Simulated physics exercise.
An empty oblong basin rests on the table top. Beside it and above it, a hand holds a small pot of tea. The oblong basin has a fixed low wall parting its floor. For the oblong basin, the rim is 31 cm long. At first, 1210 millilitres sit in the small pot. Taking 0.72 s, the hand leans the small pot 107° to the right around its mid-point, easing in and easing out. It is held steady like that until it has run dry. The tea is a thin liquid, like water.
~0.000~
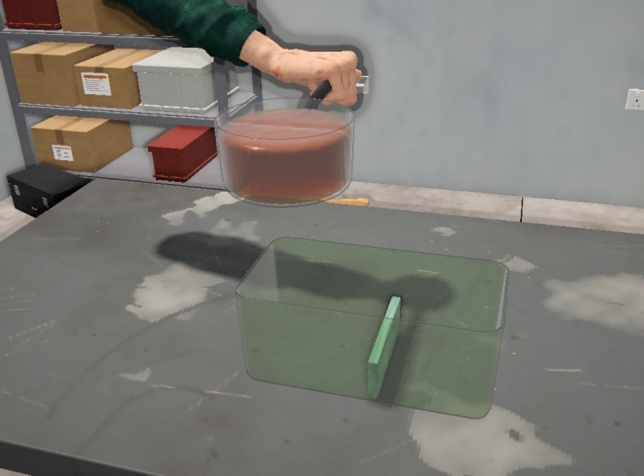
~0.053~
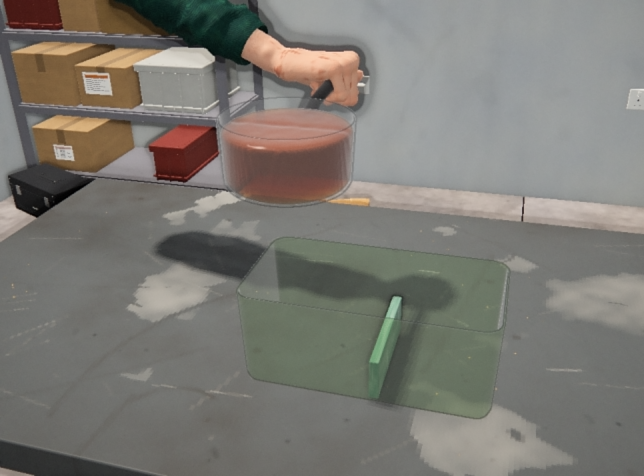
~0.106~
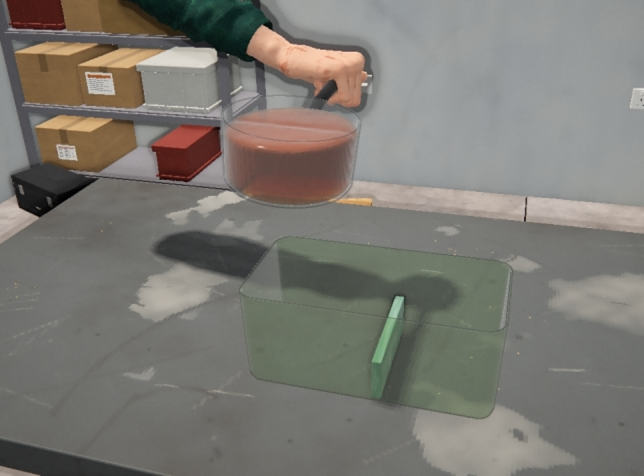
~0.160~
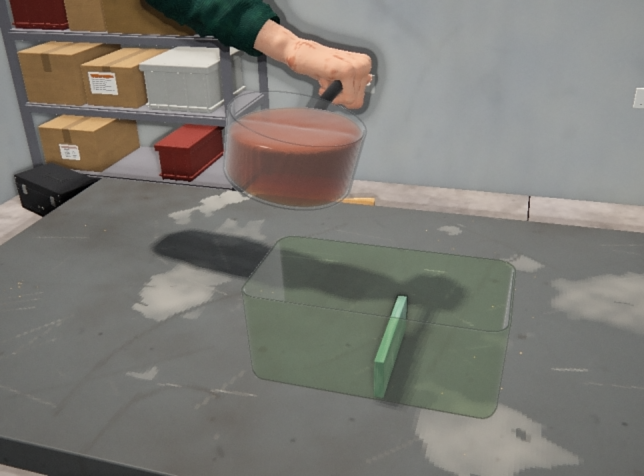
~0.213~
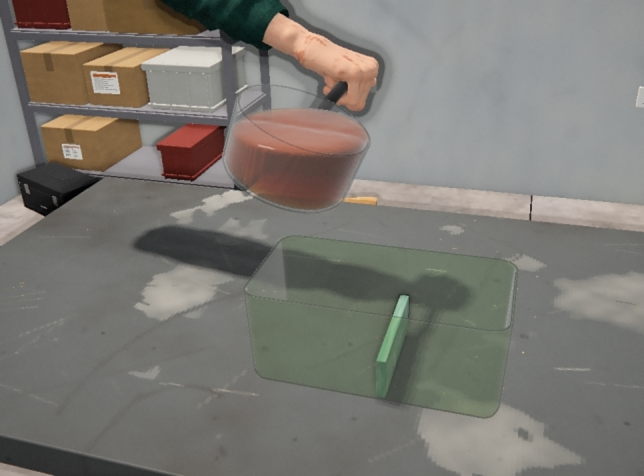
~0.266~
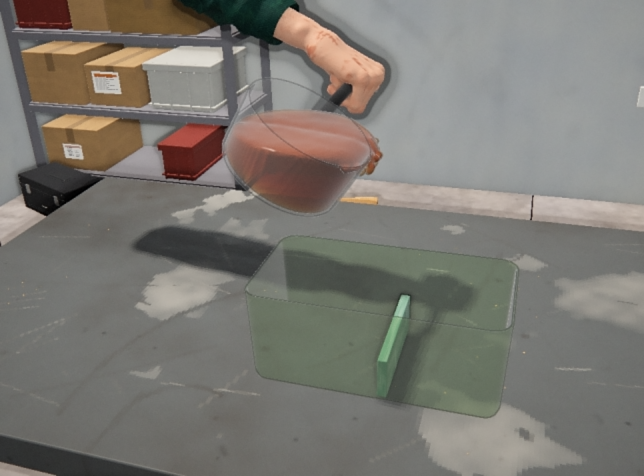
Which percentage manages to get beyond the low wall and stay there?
Beyond the low wall, roughly 60 per cent stays.
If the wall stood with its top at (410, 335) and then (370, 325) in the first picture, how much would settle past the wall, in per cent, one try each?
35 in a hundred, followed by 70 in a hundred.
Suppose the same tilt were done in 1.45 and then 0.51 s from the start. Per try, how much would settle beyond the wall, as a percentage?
Near 75 in a hundred on the first go and near 45 in a hundred on the second.
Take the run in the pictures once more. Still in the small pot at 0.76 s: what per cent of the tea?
Remaining share: Approx. 5 %.
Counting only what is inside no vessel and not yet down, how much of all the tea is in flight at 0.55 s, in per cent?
Roughly 42 %.
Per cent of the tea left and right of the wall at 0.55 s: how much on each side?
1 on the left, 30 on the right, roughly.
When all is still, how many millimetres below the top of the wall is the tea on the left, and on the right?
The left side gives some 36 mm, the right side some 18 mm.
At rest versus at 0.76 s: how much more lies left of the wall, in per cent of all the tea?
Around 16 in a hundred.
By 0.55 s the tilt is 93° and 27 per cent is still to pour, 1 is left of the wall and 29 right of it.
By 0.76 s the tilt is 107° and 5 per cent is still to pour, 23 is left of the wall and 63 right of it.
By 0.98 s the tilt is 107° and 0 per cent is still to pour, 37 is left of the wall and 60 right of it.
By 1.22 s the tilt is 107° and 0 per cent is still to pour, 39 is left of the wall and 60 right of it.
At rest 39 per cent lies left of the wall, 60 right of it and 1 outside.
